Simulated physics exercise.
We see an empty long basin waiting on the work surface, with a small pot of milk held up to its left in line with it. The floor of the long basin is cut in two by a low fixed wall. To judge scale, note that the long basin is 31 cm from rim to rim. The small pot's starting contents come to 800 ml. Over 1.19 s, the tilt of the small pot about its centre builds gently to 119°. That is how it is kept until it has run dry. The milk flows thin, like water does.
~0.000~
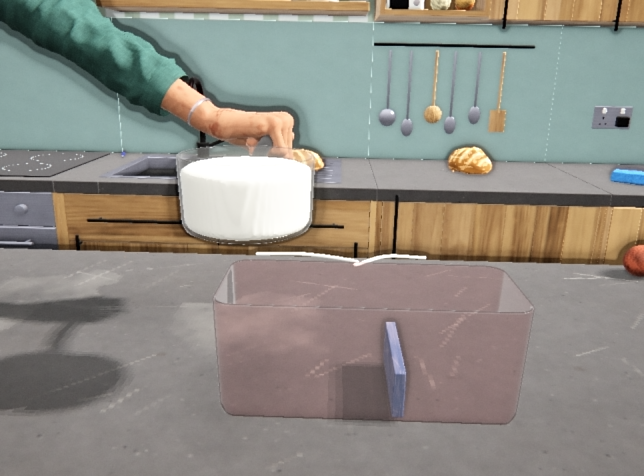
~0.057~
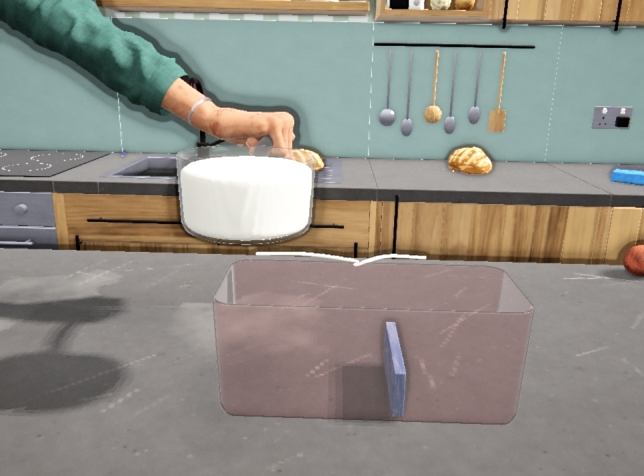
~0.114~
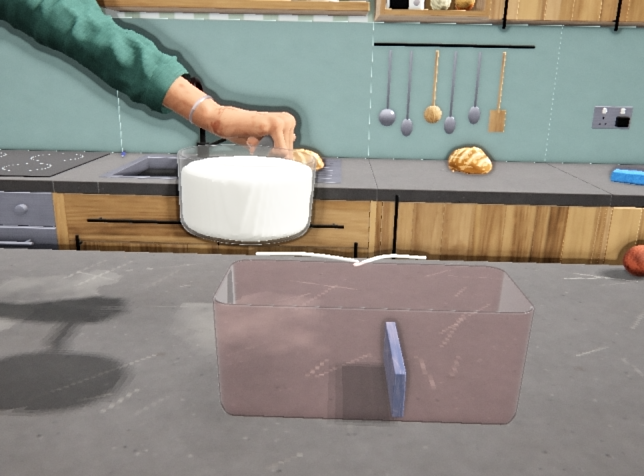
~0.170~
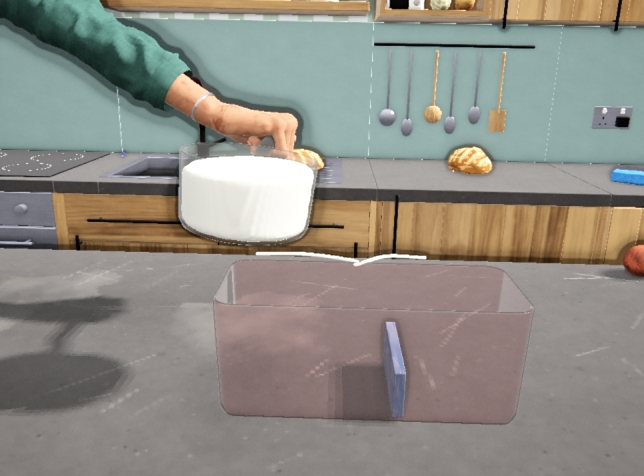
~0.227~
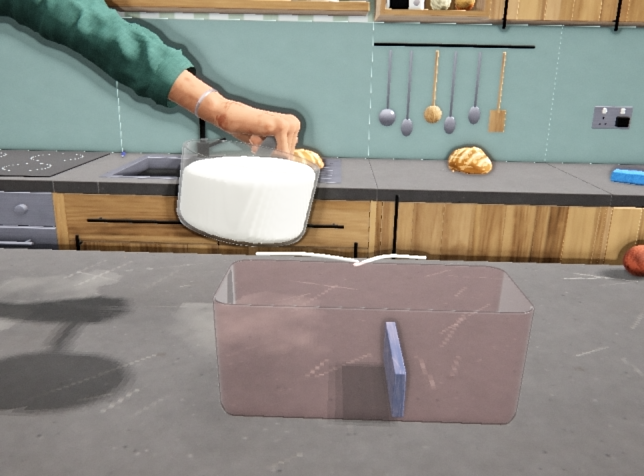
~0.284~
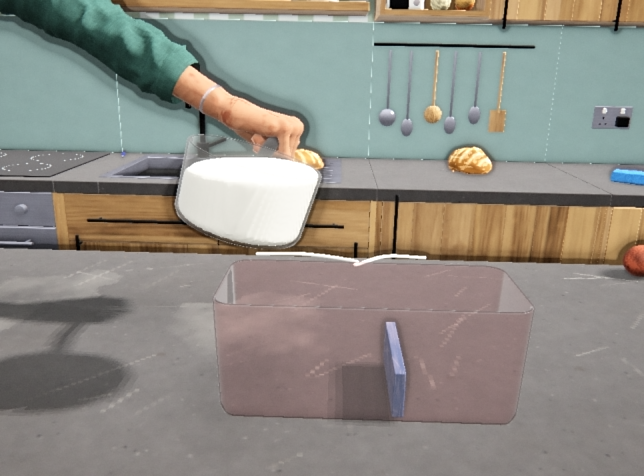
A small pot of milk, held up by a hand in a green sleeve, slowly leaned a little to the right, above and left of an empty long basin on the grey work surface.
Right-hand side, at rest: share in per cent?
7 per cent.
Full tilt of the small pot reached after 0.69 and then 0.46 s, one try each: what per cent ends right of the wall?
I'd say 10 percent on the first go, 20 percent on the next.
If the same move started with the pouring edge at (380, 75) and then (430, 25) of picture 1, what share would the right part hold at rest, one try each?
Try 1: 80 %; try 2: 70 %.
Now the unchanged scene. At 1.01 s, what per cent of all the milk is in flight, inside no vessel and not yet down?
Near 5 percent.
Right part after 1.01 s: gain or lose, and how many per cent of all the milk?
A gain, roughly 2.
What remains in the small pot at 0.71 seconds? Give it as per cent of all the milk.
Around 44 percent.
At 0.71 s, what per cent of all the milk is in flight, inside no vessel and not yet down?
28 %.
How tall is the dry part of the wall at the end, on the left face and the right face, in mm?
For the left, around 18 mm; for the right, around 48 mm.
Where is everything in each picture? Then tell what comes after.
It leans 0°; its right rim is at (313, 159); the milk meets the walls at (184, 166) and (311, 168); the long basin's rim runs from (223, 281) to (518, 290); the wall's top is at (395, 347), in the first picture.
It leans 1°; its right rim is at (314, 159); the milk meets the walls at (185, 165) and (312, 169), in the second picture.
It leans 3°; its right rim is at (315, 162); the milk meets the walls at (186, 165) and (313, 169), in the third picture.
It leans 6°; its right rim is at (316, 166); the milk meets the walls at (188, 165) and (314, 170), in the fourth picture.
It leans 10°; its right rim is at (318, 171); the milk meets the walls at (188, 165) and (315, 170), in the fifth picture.
It leans 16°; its right rim is at (320, 178); the milk meets the walls at (188, 167) and (319, 172), in the sixth picture.
After 0.71 s the tilt is 77° and 43 per cent is still to pour, 28 is left of the wall and 2 right of it.
After 1.01 s the tilt is 113° and 4 per cent is still to pour, 85 is left of the wall and 6 right of it.
After 1.34 s the tilt is 119° and 0 per cent is still to pour, 92 is left of the wall and 7 right of it.
After 1.69 s the tilt is 119° and 0 per cent is still to pour, 92 is left of the wall and 7 right of it.
In the end 92 per cent lies left of the wall, 7 right of it and 1 outside.
